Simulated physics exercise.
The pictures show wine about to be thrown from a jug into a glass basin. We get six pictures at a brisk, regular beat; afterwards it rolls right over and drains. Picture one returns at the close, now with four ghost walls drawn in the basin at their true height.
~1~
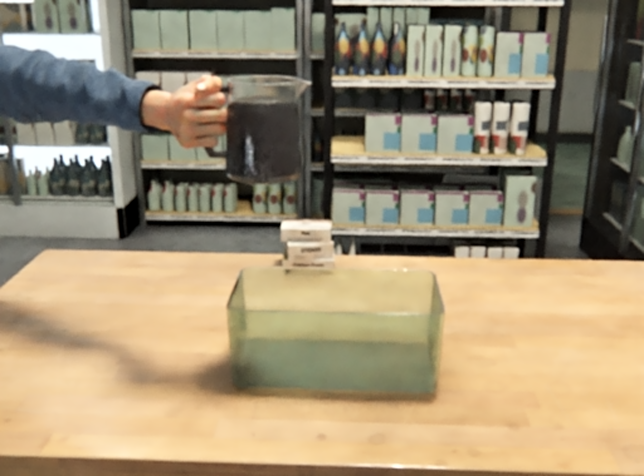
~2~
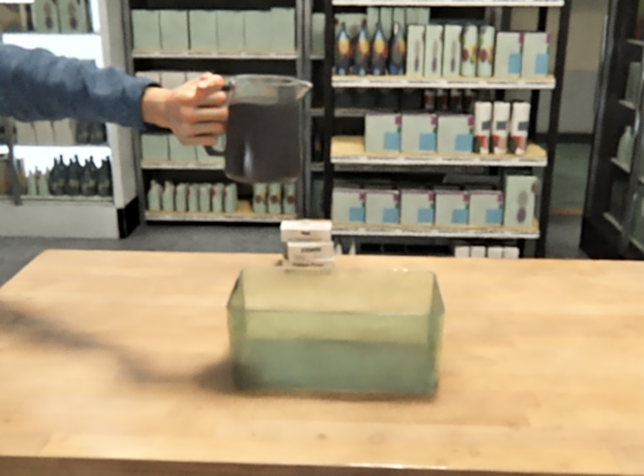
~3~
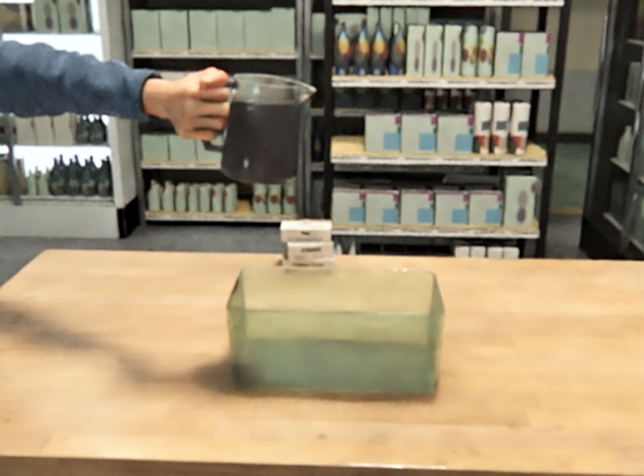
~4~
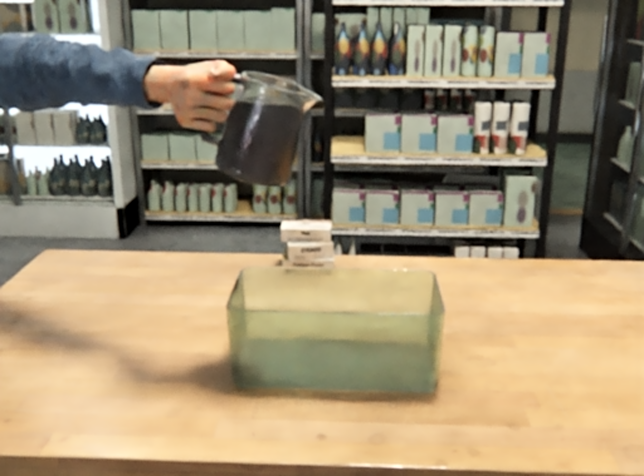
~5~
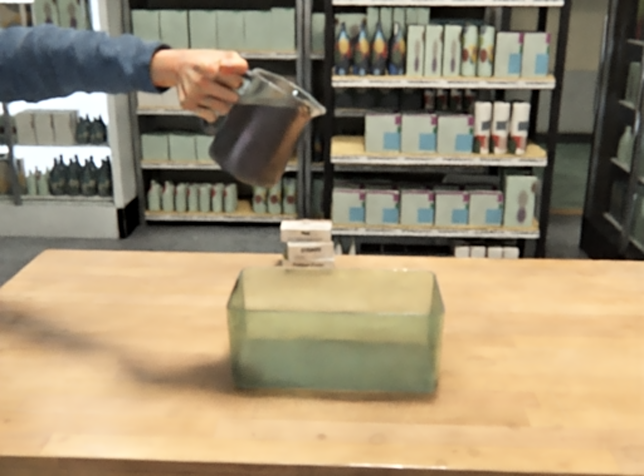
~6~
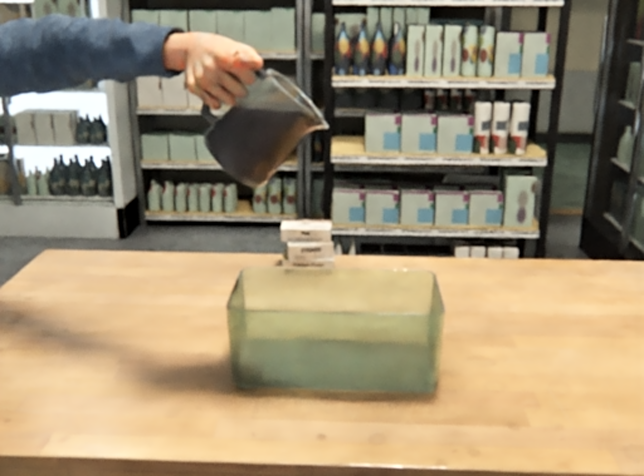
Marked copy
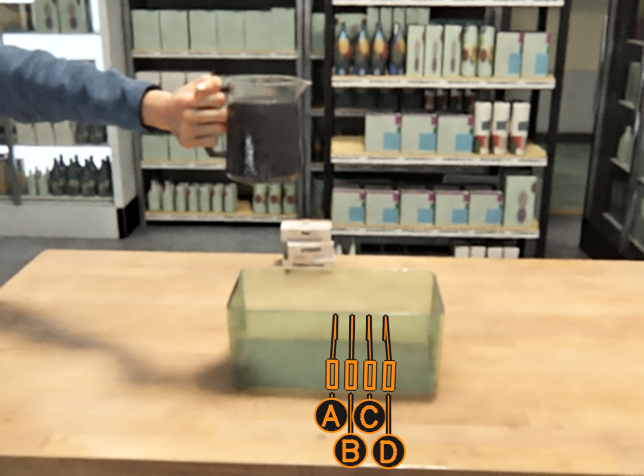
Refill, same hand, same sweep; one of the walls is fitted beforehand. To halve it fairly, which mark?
Slot C.
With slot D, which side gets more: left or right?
More ends on the left.
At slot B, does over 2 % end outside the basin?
Yes.
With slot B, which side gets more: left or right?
More ends on the right.
On the marked copy, A at (332, 393); B at (350, 394); C at (369, 394); D at (388, 395).
Choosing A, about 11 % ends left of the wall and 81 % right of it; 8 % is lost outside.
Choosing B, about 14 % ends left of the wall and 79 % right of it; 7 % is lost outside.
Choosing C, about 49 % ends left of the wall and 47 % right of it; 4 % is lost outside.
Choosing D, about 78 % ends left of the wall and 9 % right of it; 13 % is lost outside.
